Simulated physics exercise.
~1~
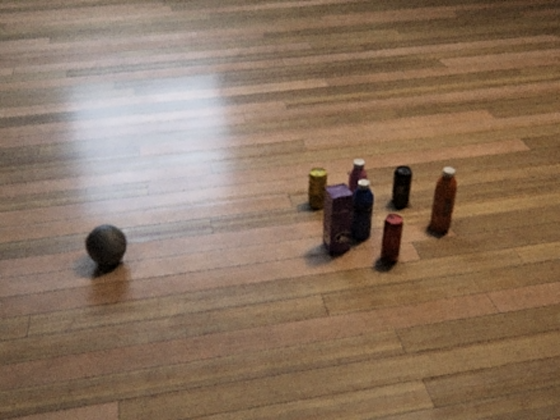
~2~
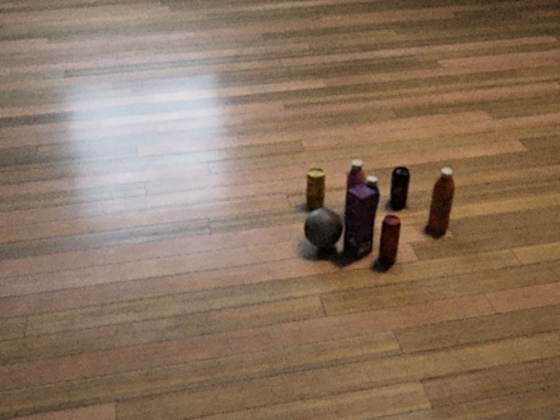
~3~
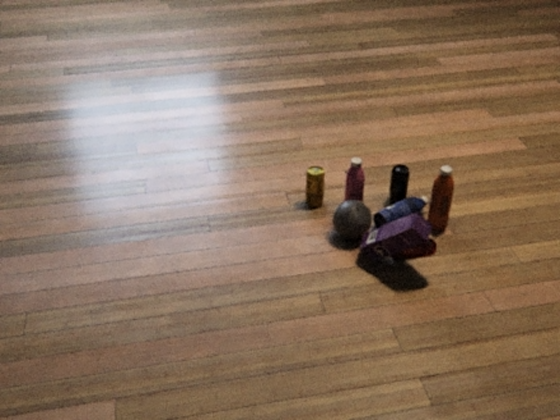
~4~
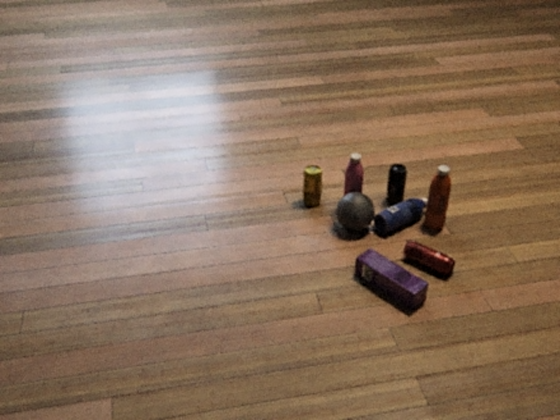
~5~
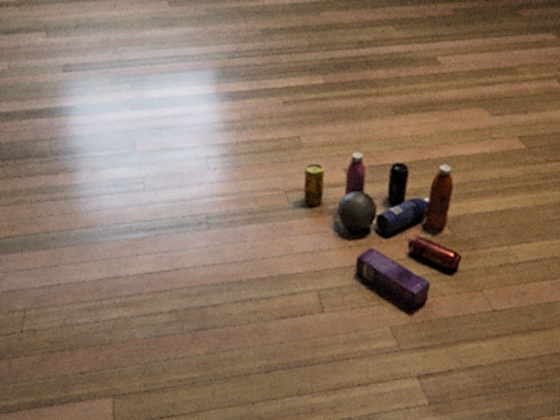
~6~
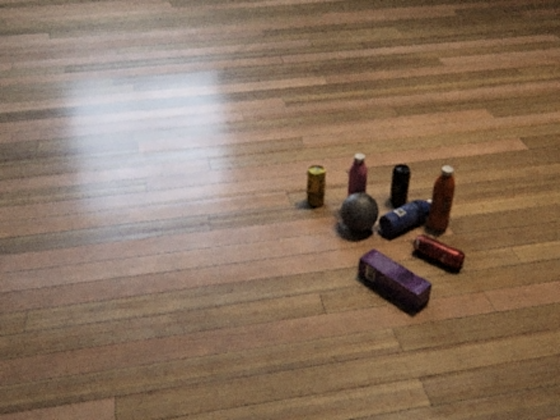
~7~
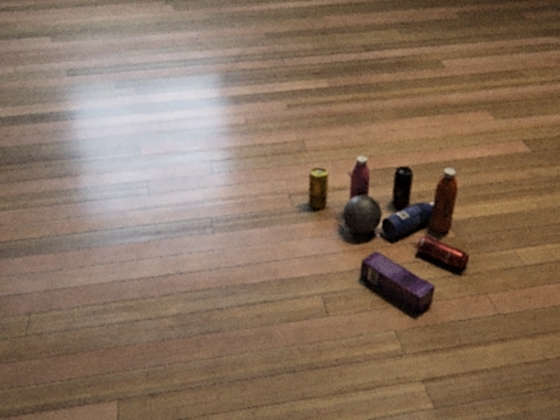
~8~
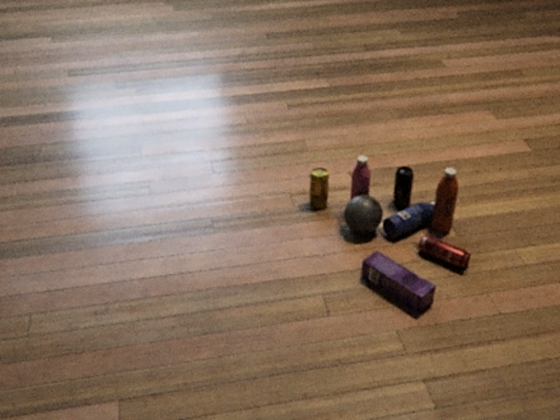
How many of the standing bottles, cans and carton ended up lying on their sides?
Three of them ended up on their sides, namely the purple carton, the blue bottle and the red can.
